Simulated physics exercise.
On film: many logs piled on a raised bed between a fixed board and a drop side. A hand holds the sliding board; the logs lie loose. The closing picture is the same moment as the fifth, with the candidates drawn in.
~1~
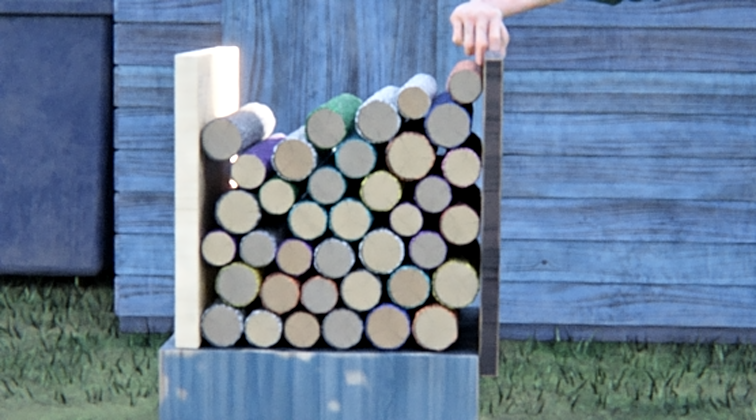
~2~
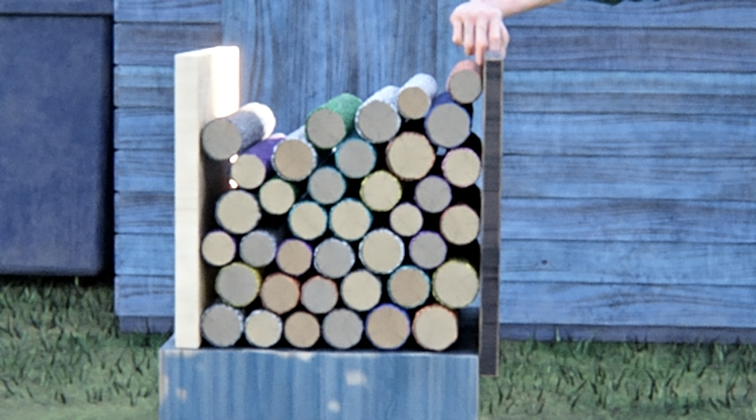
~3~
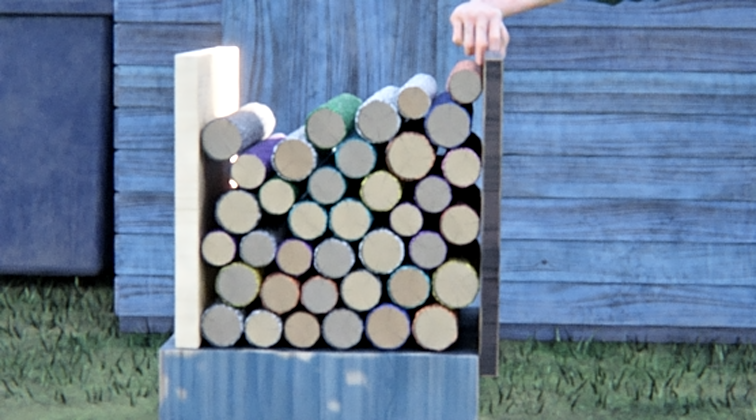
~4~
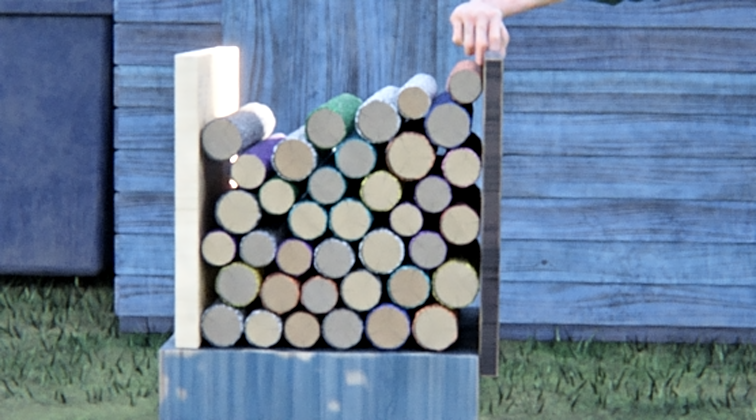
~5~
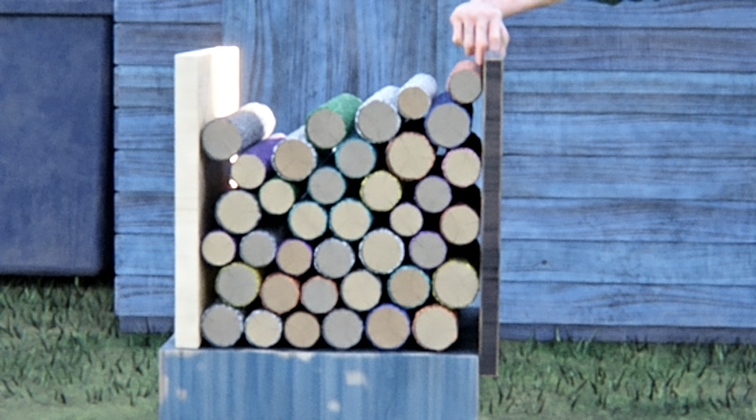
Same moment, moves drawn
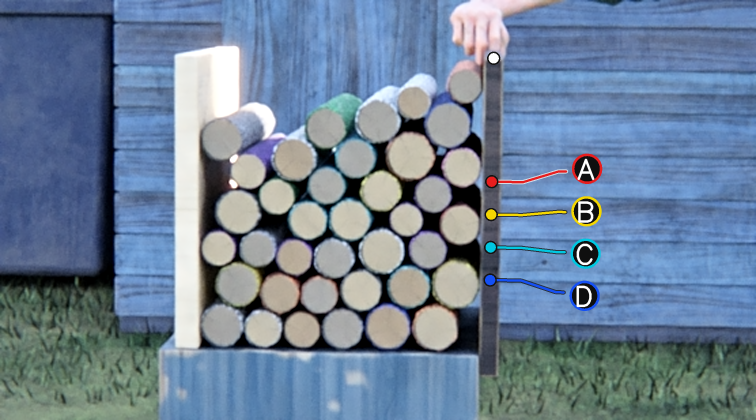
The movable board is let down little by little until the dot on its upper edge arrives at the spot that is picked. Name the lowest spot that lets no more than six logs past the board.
The lowest mark that will do is C.
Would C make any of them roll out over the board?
Yes, at C.
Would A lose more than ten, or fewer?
At A, fewer than ten.
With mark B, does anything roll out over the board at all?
Yes, at B.
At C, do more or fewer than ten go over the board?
Fewer than ten.
On the marked copy, A at (492, 182); B at (491, 215); C at (491, 247); D at (490, 280); the white dot at (494, 58).
Taking C. A third of the way, top of the board (482, 140).
Two thirds of the way, top of the board (481, 231).
When it is over, top of the board (481, 246), four out over the board.
As for the rest, A one out over the board; B one out over the board; D more than six out over the board.
